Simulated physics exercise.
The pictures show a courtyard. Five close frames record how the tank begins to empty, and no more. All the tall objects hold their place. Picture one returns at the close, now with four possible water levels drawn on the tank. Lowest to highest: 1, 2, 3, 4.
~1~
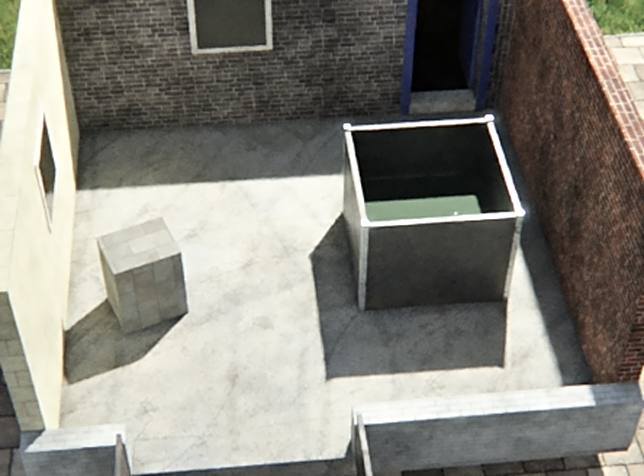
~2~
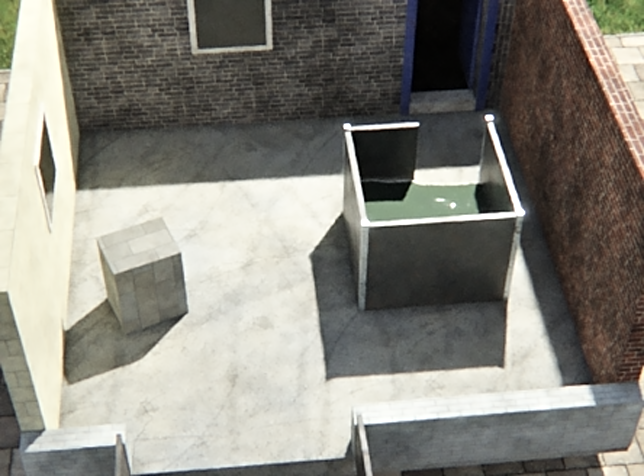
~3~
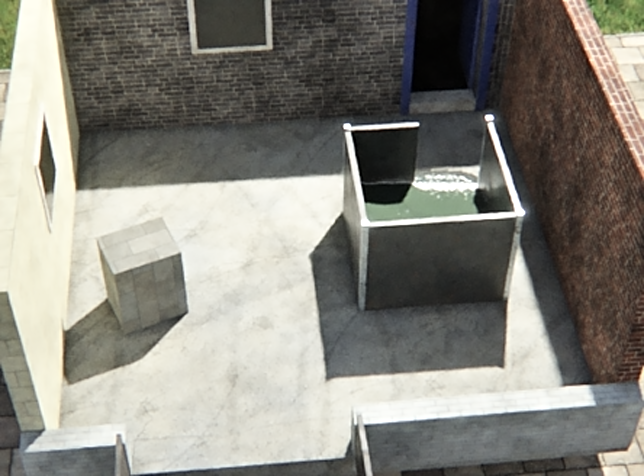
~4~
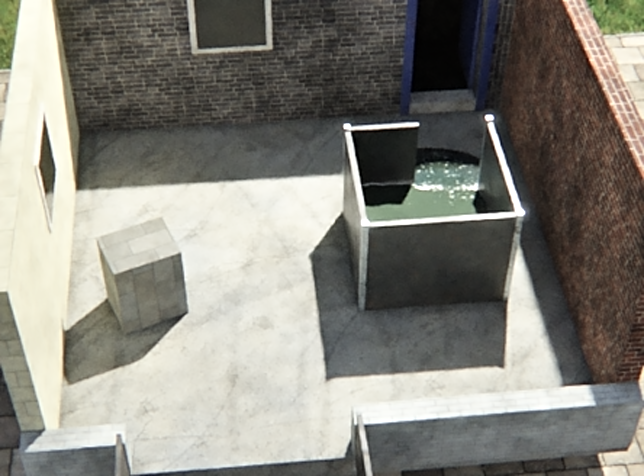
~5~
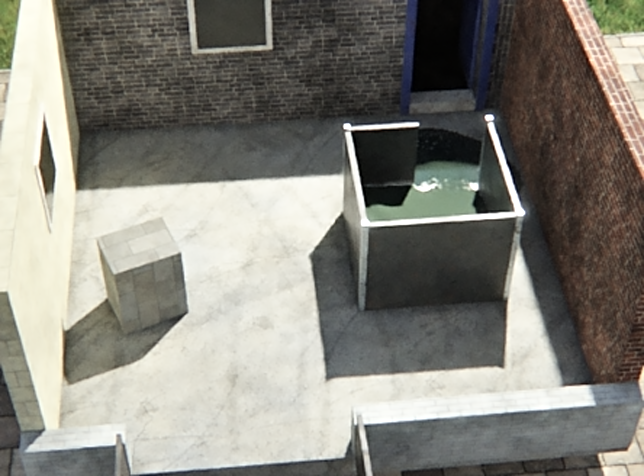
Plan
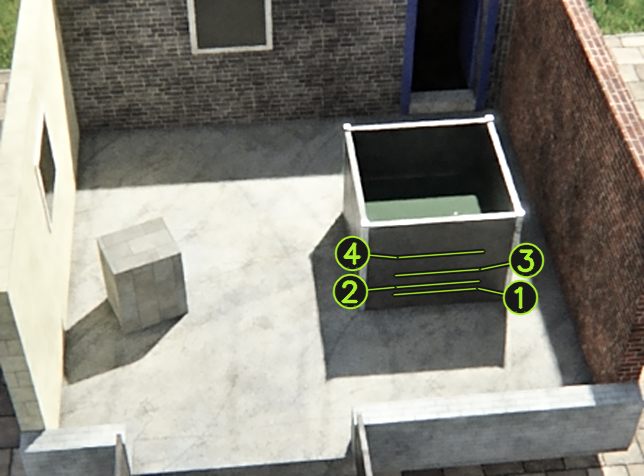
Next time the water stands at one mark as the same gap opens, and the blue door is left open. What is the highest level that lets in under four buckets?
Level 2 just does it.
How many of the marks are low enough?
Two of the four.
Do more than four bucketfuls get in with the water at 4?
Yes, that goes wrong.
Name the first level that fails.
Here it is level 3.
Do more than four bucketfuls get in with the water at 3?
Yes, it does.
On the marked copy, 1 at (436, 291); 2 at (436, 284); 3 at (438, 272); 4 at (440, 254); from the bottom up 1, 2, 3, 4.
With 1, nothing gets over.
With 2, a bucket or two gets in.
With 3, about 9 bucketfuls get in.
With 4, dozens of bucketfuls pour in.
